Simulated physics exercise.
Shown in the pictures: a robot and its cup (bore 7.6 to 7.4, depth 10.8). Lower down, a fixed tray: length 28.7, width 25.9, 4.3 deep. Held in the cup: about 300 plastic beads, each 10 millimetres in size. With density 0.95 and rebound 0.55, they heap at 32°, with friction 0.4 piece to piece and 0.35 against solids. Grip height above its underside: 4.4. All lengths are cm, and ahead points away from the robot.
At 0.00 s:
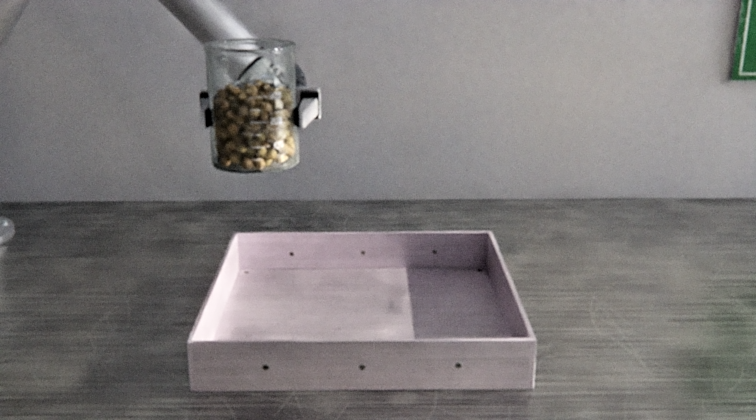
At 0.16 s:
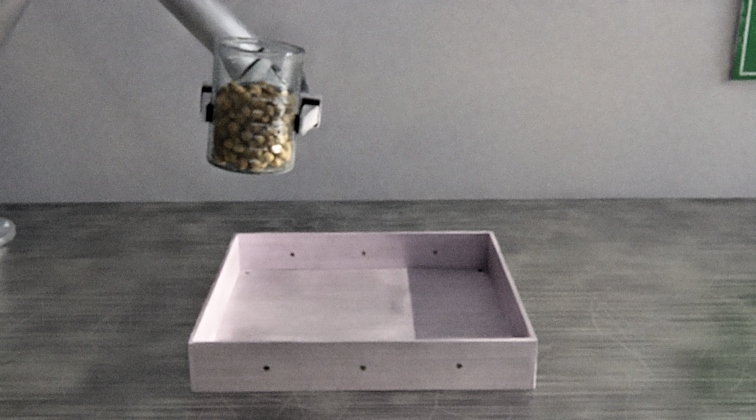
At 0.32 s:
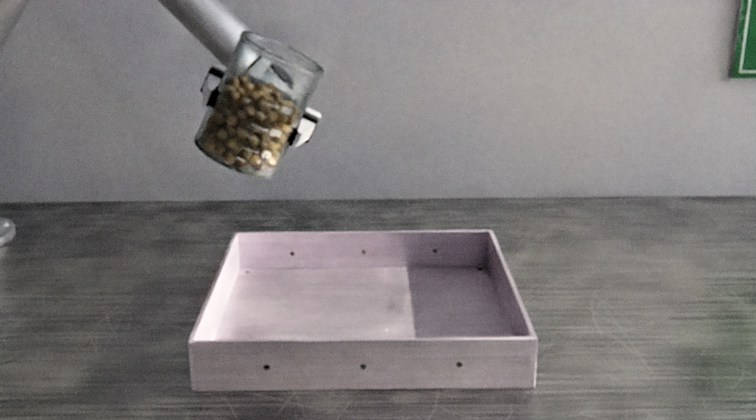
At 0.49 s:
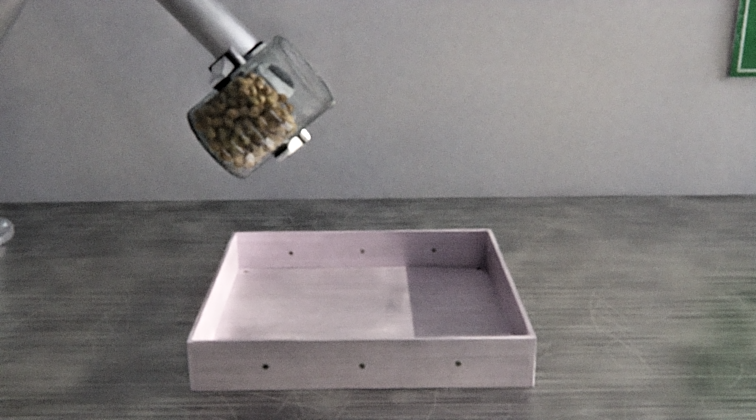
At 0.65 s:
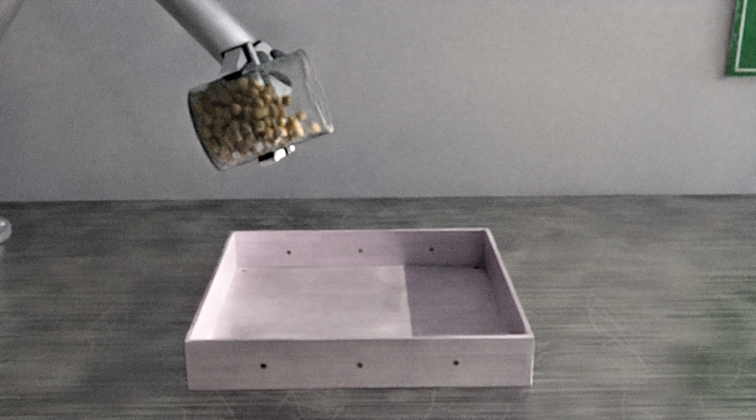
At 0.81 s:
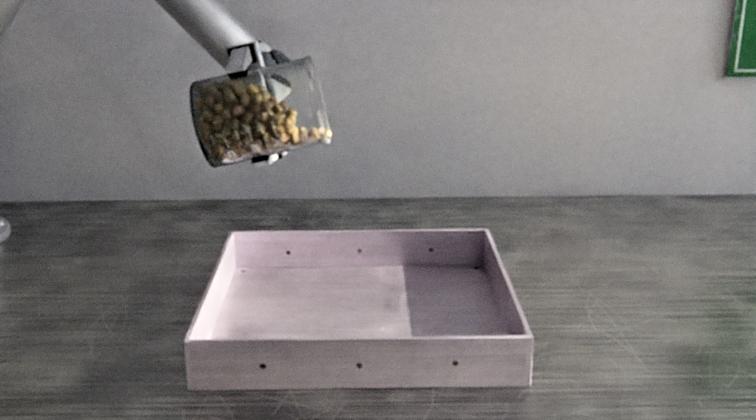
The clip shows a robot arm holding a clear cup of yellowish-brown beads above a shallow pale pink tray, gradually tilting it to the right until it is nearly sideways, while the beads shift toward the rim.
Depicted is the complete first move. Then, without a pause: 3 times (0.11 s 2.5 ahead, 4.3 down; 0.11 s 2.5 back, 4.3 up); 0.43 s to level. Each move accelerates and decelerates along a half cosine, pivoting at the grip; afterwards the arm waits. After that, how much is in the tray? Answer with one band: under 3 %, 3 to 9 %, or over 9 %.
Over 9 %.
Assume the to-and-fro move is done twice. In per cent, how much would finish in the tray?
That change gives some 15 percent.
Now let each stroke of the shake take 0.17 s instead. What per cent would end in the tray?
Roughly 0 percent would.
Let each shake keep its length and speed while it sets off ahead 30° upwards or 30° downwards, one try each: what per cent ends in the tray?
Estimates, in order: 80 % then 35 %.
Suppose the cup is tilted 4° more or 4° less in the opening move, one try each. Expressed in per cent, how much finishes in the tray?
I'd expect close to 30 and then 15 per cent.
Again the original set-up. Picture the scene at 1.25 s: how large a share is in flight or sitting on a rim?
I'd reckon close to 5 per cent.
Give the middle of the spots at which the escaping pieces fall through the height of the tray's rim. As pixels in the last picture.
Roughly at (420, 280).
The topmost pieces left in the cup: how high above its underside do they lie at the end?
About 7.5 cm.
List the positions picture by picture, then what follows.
In the first frame, the cup middle at (253, 106), level; upper third of the load around (252, 102), from x 215 to 290, top at y 85; 301 in the cup.
In the second frame, the cup middle at (255, 107), tilted 7° forward; upper third of the load around (253, 103), from x 215 to 290, top at y 85.
In the third frame, the cup middle at (258, 107), tilted 27° forward; upper third of the load around (250, 102), from x 205 to 295, top at y 80.
In the fourth frame, the cup middle at (260, 109), tilted 51° forward; upper third of the load around (245, 99), from x 200 to 295, top at y 75.
In the fifth frame, the cup middle at (260, 111), tilted 71° forward; upper third of the load around (240, 99), from x 200 to 315, top at y 80.
In the sixth frame, the cup middle at (260, 113), tilted 78° forward; upper third of the load around (237, 100), from x 200 to 325, top at y 85; 301 in the cup.
After 1.25 s, tilted 78° forward, highest piece 23 above the table; 272 in the cup, 15 in the tray, 14 in flight or on a rim.
After 1.68 s, tilted 40° forward, highest piece 24 above the table; 238 in the cup, 54 in the tray, 8 on the table or floor, 1 in flight or on a rim.
After 2.10 s, level, highest piece 25 above the table; 238 in the cup, 55 in the tray, 8 on the table or floor.
After 3.15 s, level, highest piece 25 above the table; 238 in the cup, 55 in the tray, 8 on the table or floor.
In the end, 238 in the cup, 55 in the tray, 8 on the table or floor. That is 18 % in the tray.
